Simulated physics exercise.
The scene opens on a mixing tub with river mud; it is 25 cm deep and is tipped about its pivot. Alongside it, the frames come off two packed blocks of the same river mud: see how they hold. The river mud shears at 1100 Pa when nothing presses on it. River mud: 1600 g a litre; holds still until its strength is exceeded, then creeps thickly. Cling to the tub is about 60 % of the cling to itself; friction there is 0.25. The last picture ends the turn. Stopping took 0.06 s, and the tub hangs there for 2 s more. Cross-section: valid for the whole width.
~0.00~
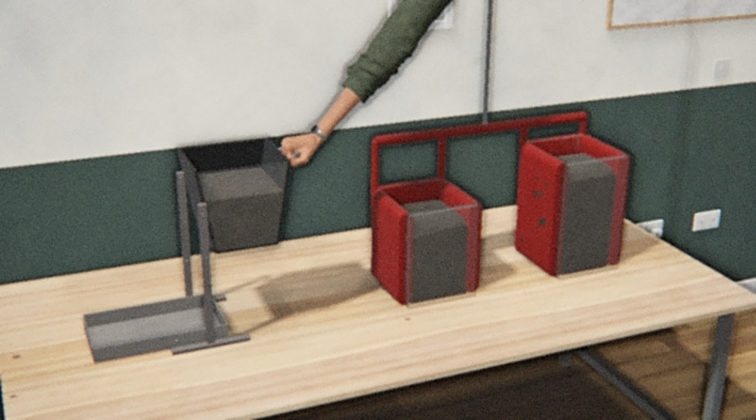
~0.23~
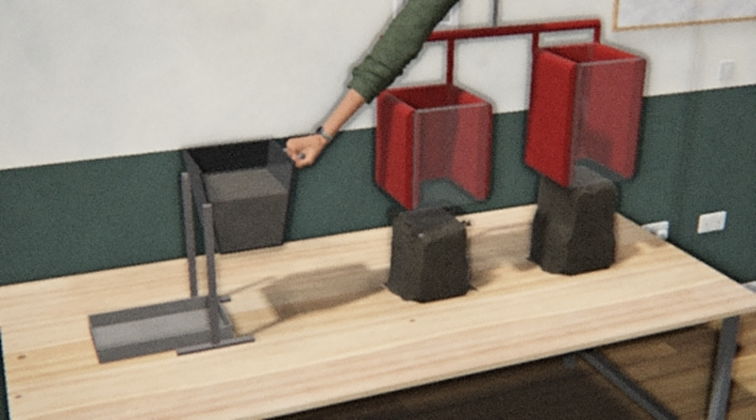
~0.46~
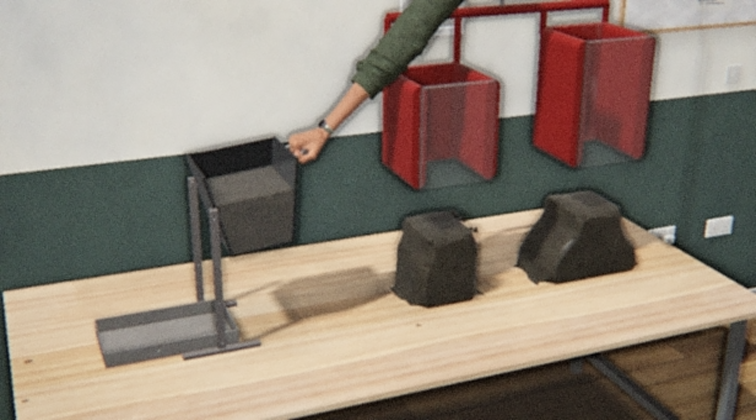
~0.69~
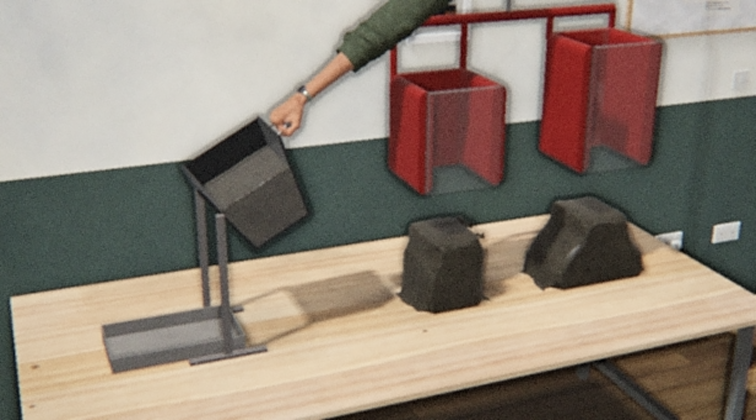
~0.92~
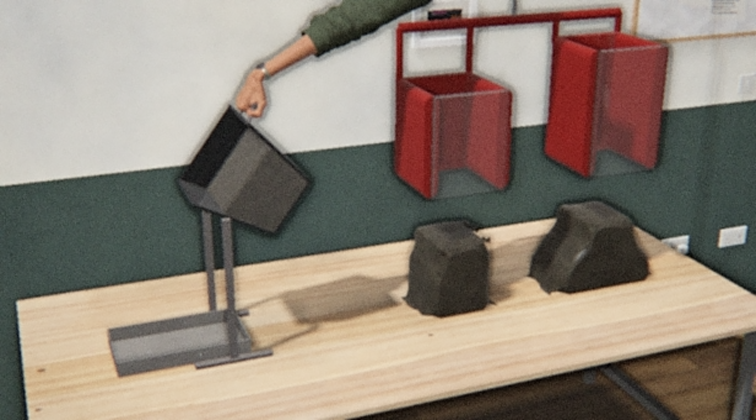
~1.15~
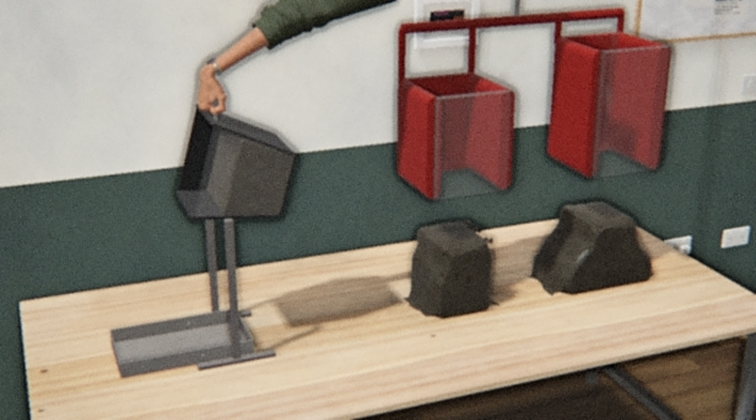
The footage shows a red double frame rising off two dark blocks of mud on a wooden table, the right one slumping wider, while a hand at left then tilts a grey tub of mud leftward on its stand.
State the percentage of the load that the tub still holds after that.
The tub still holds roughly 100 %.
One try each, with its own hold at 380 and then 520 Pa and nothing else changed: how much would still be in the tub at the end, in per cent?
Respectively, close to 85 % and close to 100 %.
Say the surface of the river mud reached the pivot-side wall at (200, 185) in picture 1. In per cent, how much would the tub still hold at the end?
About 100 per cent.
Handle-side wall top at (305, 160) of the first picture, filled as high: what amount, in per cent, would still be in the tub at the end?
Close to 100 per cent would still be in the tub.
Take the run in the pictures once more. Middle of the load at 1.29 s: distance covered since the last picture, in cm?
Shift: Some 0 cm.
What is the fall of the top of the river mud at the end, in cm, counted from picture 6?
Roughly 0 cm.
By 1.29 s, the tub is at 74 degrees and holds 100 %.
By 1.46 s, the tub is at 74 degrees and holds 100 %.
By 1.63 s, the tub is at 74 degrees and holds 100 %.
By 1.80 s, the tub is at 74 degrees and holds 100 %.
By 3.15 s, at the end, the tub is at 74 degrees and holds 100 %.
